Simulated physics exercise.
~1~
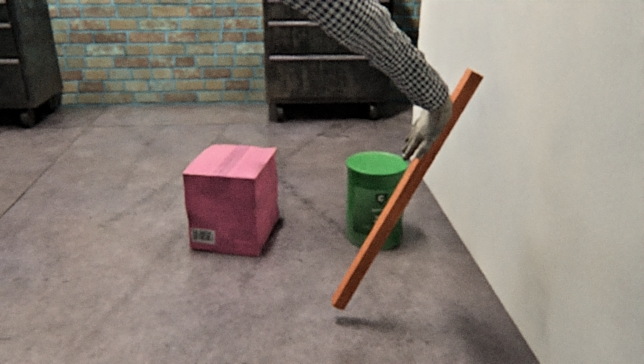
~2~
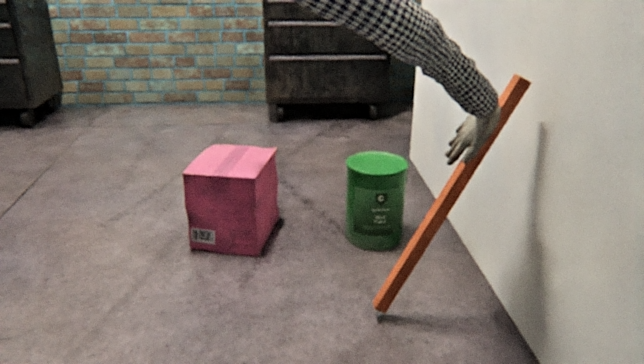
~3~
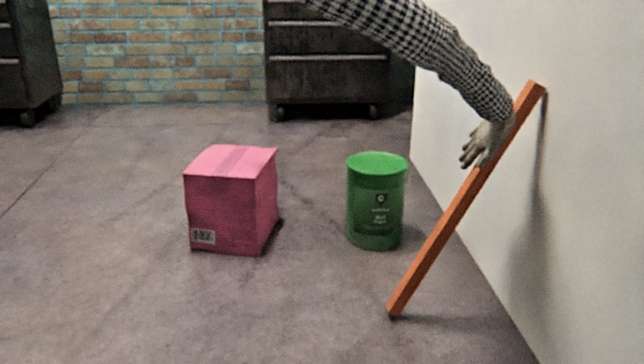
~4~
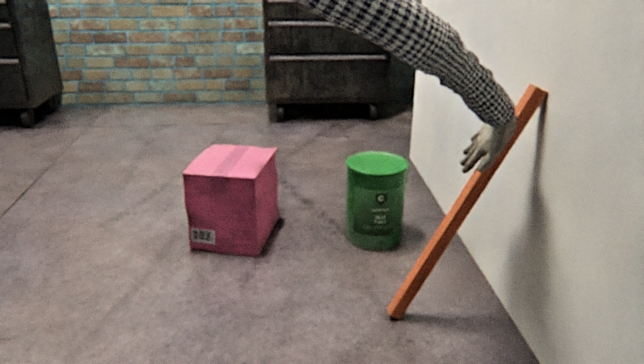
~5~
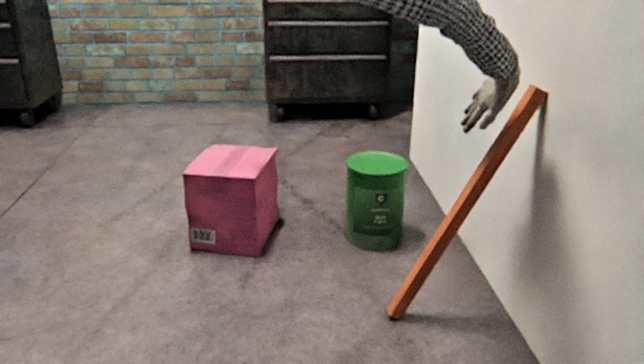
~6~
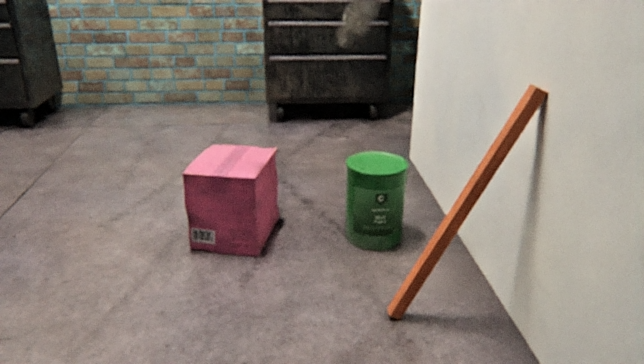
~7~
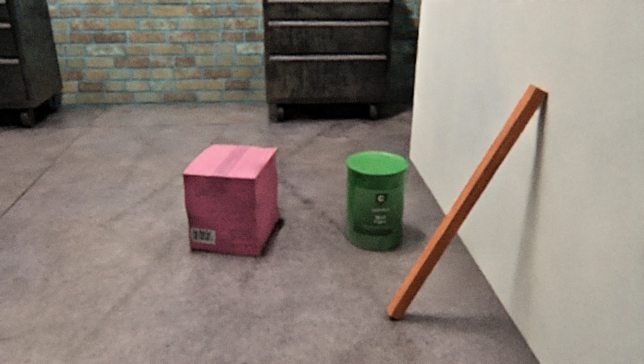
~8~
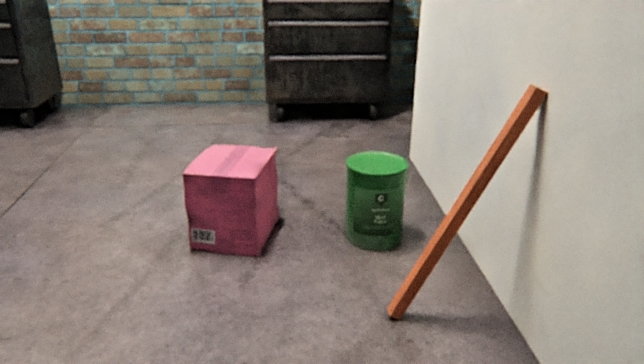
A hand leans an orange pole against the wall, lets go, and the pole stays propped.
